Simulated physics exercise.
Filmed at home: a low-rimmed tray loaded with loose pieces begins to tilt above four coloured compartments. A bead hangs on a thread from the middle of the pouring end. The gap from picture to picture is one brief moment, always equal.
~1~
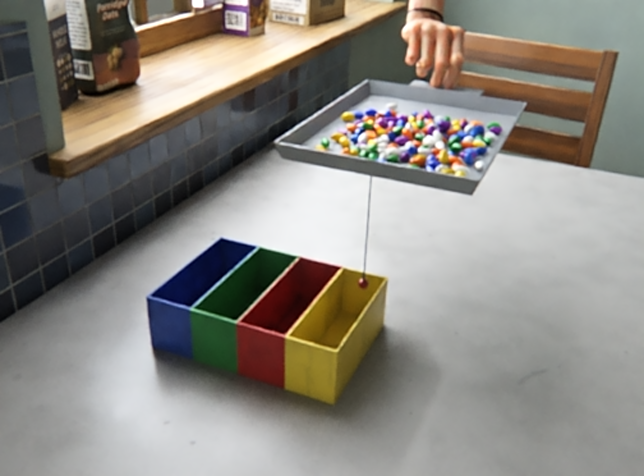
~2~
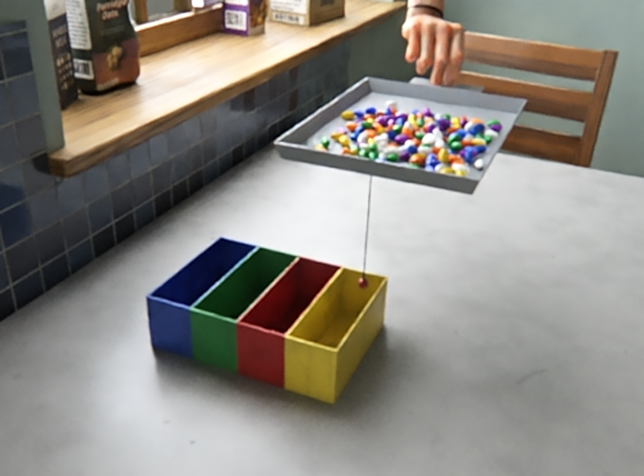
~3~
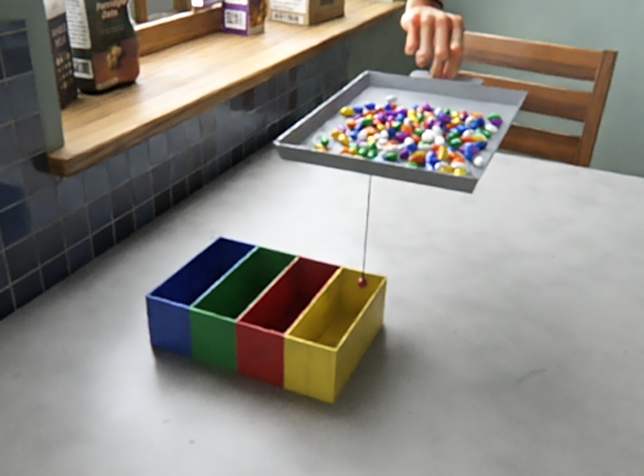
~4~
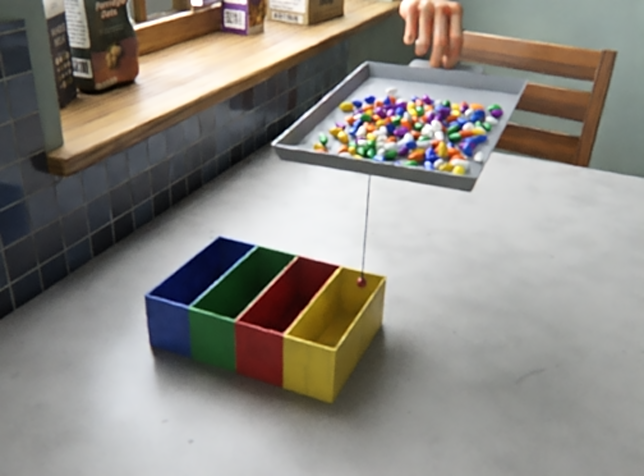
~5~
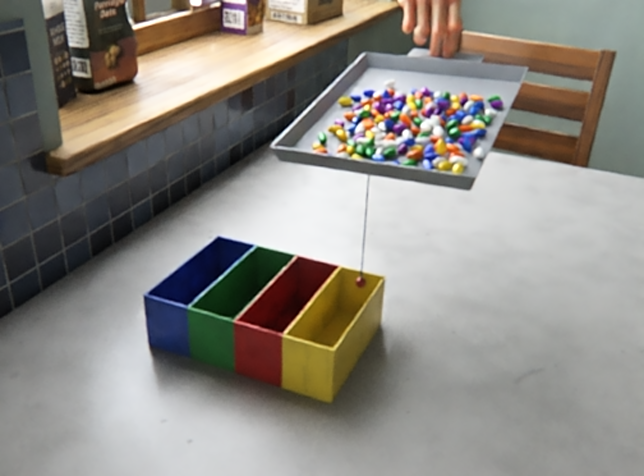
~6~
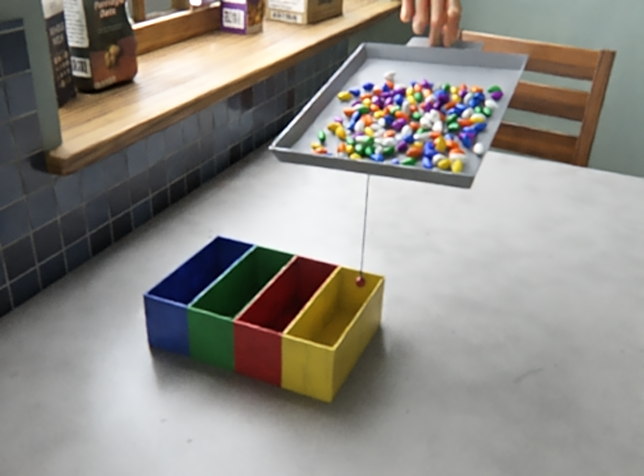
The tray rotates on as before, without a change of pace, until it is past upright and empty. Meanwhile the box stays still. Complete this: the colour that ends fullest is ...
The fullest is red.
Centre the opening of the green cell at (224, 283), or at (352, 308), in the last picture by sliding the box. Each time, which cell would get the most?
The first time it is the cell in red; the second time it is the blue one.
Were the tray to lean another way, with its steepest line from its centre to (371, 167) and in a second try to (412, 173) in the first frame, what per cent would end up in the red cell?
In order: About 30, then 0 percent.
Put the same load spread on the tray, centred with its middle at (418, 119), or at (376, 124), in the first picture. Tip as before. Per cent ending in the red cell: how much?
It's 40 percent the first time and 40 percent the second.
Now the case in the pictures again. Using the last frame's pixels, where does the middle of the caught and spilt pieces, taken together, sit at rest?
Close to (286, 352).
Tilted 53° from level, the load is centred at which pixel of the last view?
Somewhere about pixel (366, 117).
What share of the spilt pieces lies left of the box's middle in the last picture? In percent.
About 20 percent.
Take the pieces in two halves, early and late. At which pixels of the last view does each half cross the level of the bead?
Around (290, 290) at first; around (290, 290) after that.
Soon after the last picture, tray tipped steeply; all on the tray.
A little later, tray tipped right over; about half on the tray; a small part in the red cell; a small part in the yellow cell; a small part in the green cell; a stray few in the blue cell; about a third falling or outside the box.
Later still, tray tipped past a quarter turn; about a third in the red cell; about a quarter in the yellow cell; about a quarter in the green cell; a stray few in the blue cell; about a quarter falling or outside the box.
At rest, tray tipped past a quarter turn; about a third in the red cell; about a quarter in the yellow cell; about a quarter in the green cell; a stray few in the blue cell; about a quarter outside the box.
